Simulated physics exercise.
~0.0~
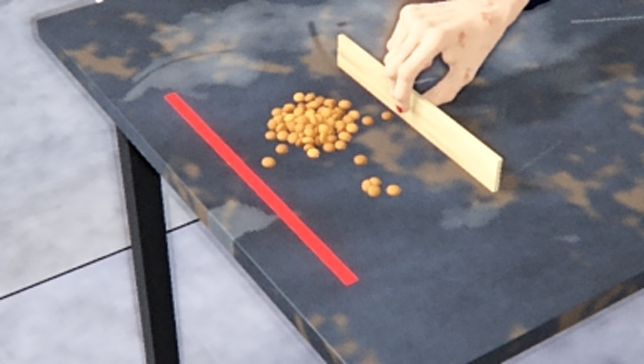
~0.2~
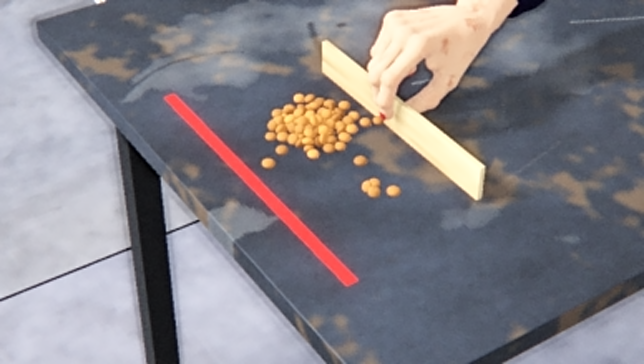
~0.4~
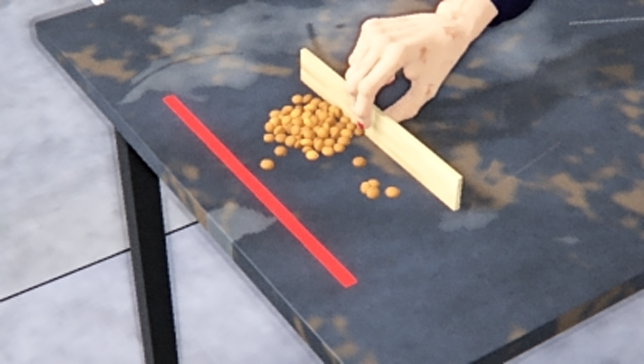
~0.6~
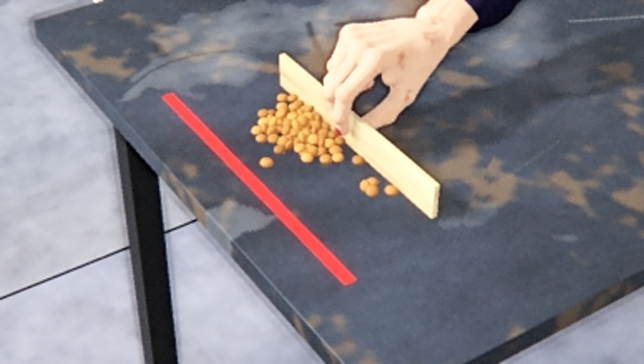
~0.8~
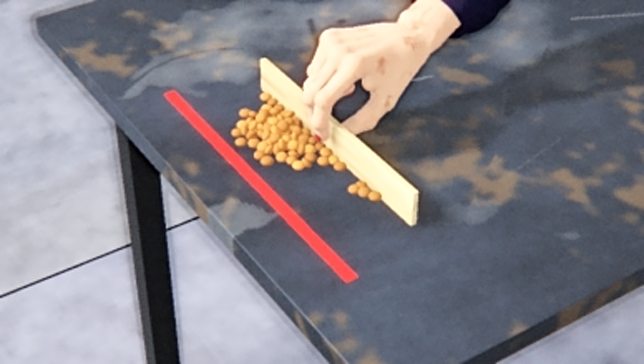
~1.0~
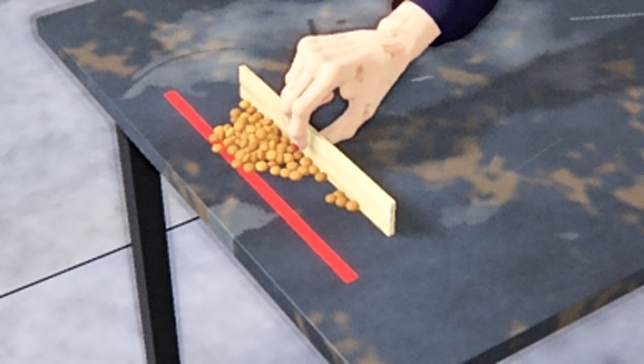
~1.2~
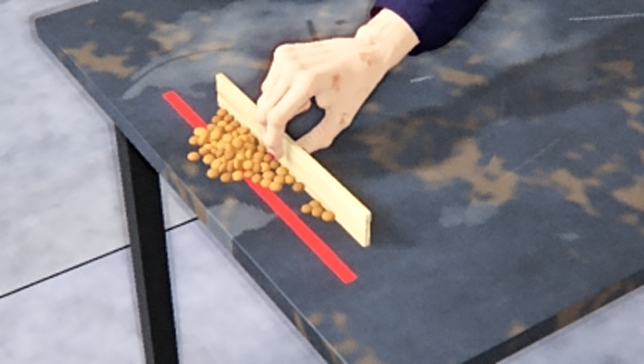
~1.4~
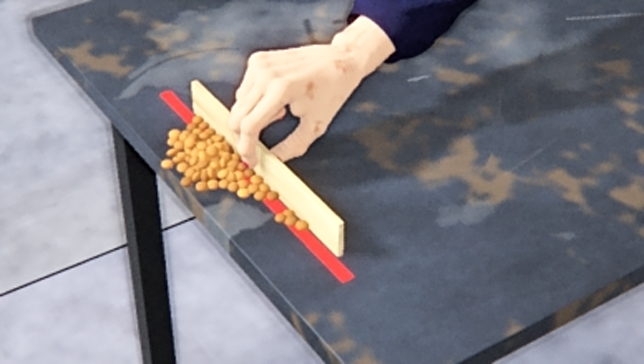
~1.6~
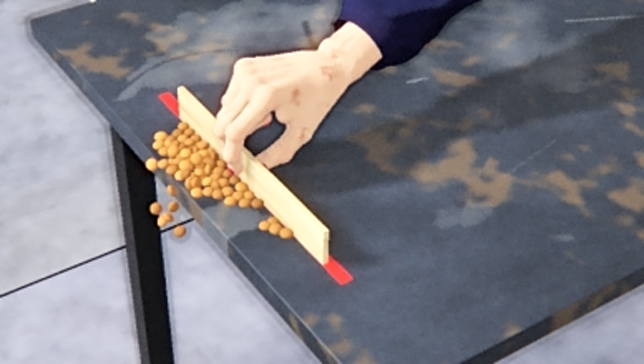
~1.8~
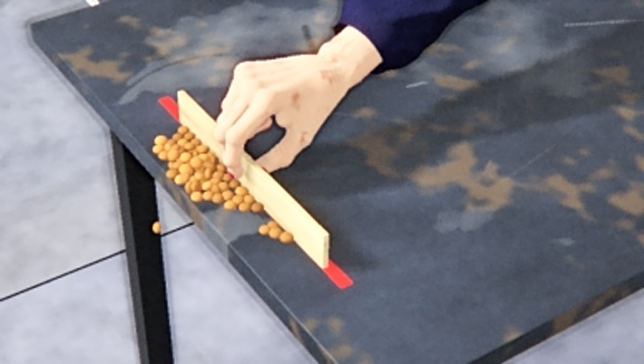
A hand slid an upright strip of wood left across a dark table, pushing a large heap of small brown balls and a smaller one to the red tape, where it stopped; a few from the large heap fell off the edge, while the rest stayed.
